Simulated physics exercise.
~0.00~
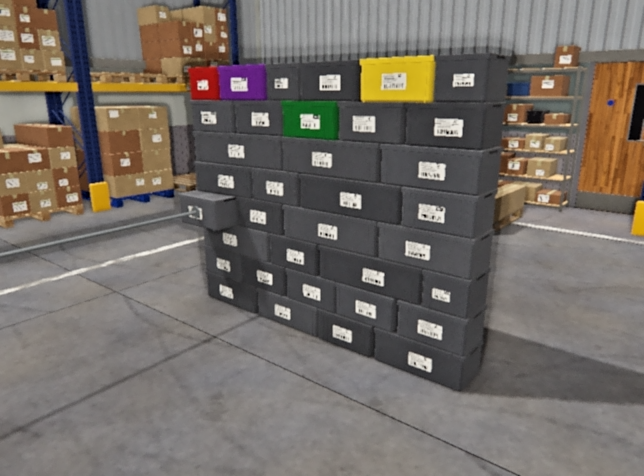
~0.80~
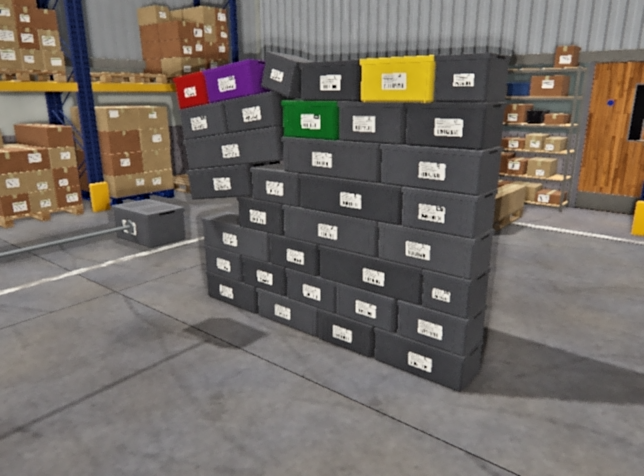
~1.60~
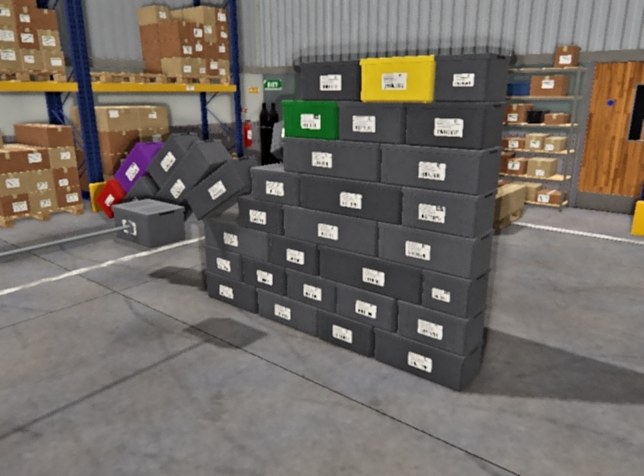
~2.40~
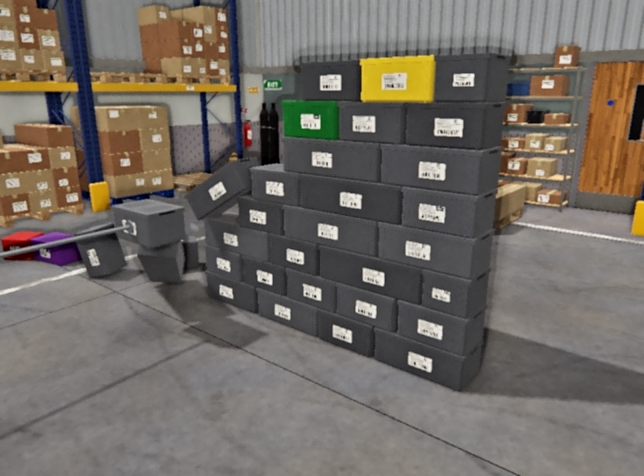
A steel arm pulls a tote from the wall, and red and purple totes fall.
